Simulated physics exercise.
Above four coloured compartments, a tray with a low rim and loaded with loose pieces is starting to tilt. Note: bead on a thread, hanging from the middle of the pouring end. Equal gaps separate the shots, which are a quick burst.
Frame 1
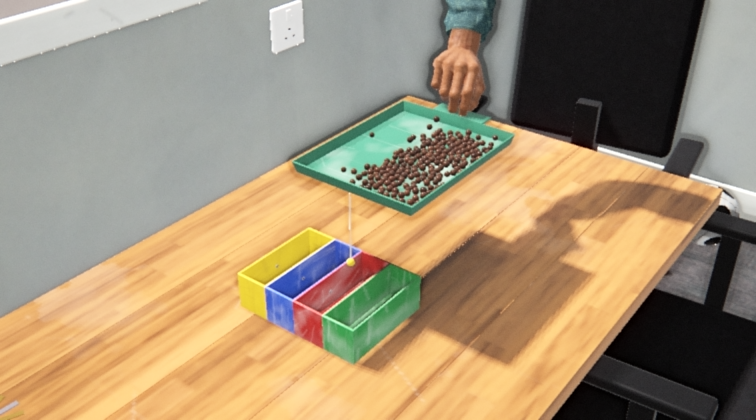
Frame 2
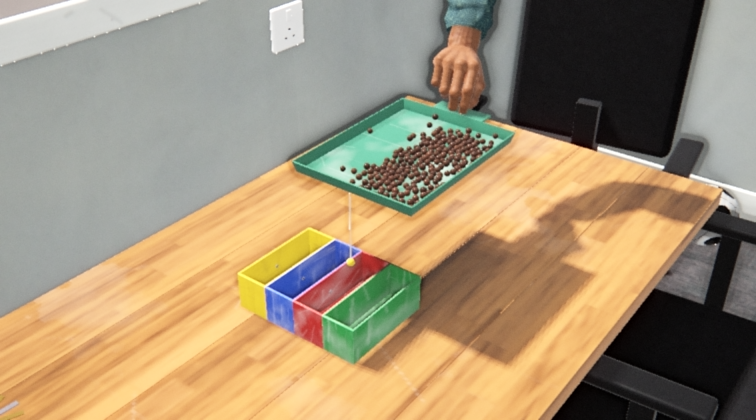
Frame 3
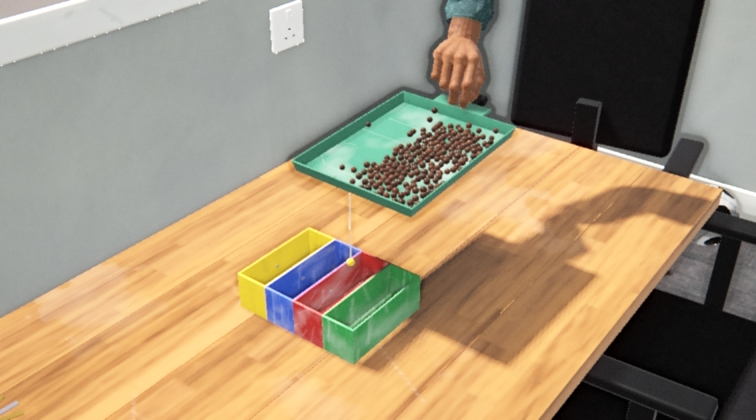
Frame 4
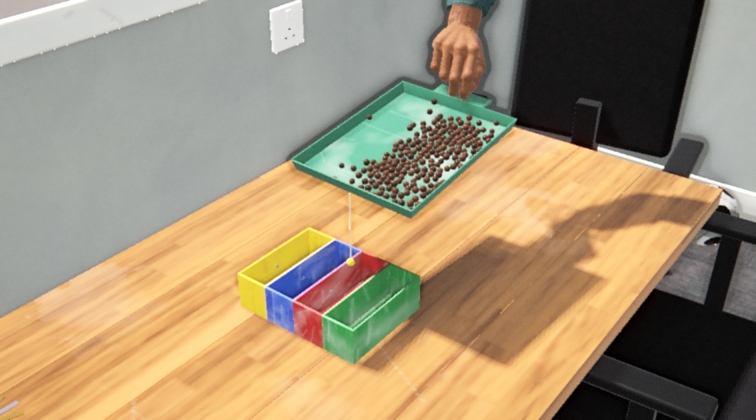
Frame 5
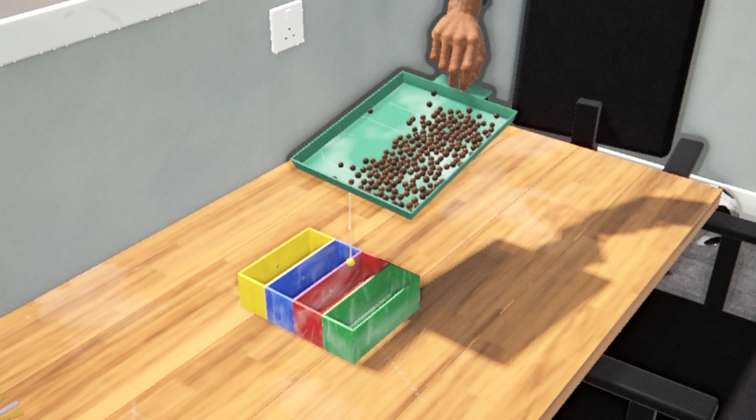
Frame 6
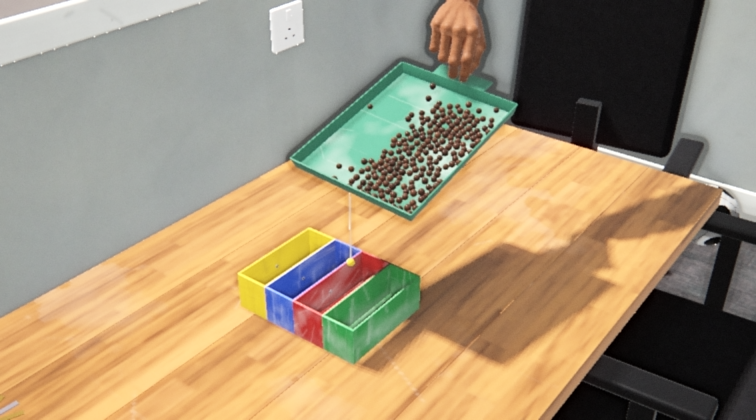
Green tray of small brown balls tilting gradually as a hand raises its far end, above yellow, blue, red and green compartments.
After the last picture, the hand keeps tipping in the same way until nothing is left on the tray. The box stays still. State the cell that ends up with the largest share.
It is the green cell.
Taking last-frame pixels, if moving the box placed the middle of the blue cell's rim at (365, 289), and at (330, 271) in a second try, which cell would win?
So it would be the red one first and that green cell after that.
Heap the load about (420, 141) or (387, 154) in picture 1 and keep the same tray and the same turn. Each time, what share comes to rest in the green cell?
Shares: 40 % for the first, 30 % for the second.
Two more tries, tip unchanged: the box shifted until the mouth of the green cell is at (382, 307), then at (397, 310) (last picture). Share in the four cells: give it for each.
Result: 70 % and 90 %.
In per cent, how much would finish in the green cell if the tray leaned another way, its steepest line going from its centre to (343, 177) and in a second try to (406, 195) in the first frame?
The first comes to 0 %, while the second comes to 20 %.
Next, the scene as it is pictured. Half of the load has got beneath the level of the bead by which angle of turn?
Around 80° at that moment.
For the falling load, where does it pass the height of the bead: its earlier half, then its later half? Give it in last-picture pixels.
Near (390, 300) to start, and near (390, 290) afterwards.
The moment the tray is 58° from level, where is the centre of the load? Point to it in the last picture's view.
The load's middle is around (392, 194).
Just after the last frame, tray tipped steeply; the larger part on the tray; just a few in the green cell; just a few in the red cell; about a tenth falling or outside the box.
A moment on, tray tipped right over; just a few on the tray; roughly a quarter in the green cell; about a tenth in the red cell; just a few in the blue cell; just a few in the yellow cell; roughly two thirds falling or outside the box.
Further on, tray tipped past a quarter turn; roughly a quarter in the green cell; about a tenth in the red cell; just a few in the blue cell; just a few in the yellow cell; roughly two thirds falling or outside the box.
When it is over, tray tipped past a quarter turn; roughly a quarter in the green cell; about a tenth in the red cell; just a few in the blue cell; just a few in the yellow cell; roughly two thirds outside the box.
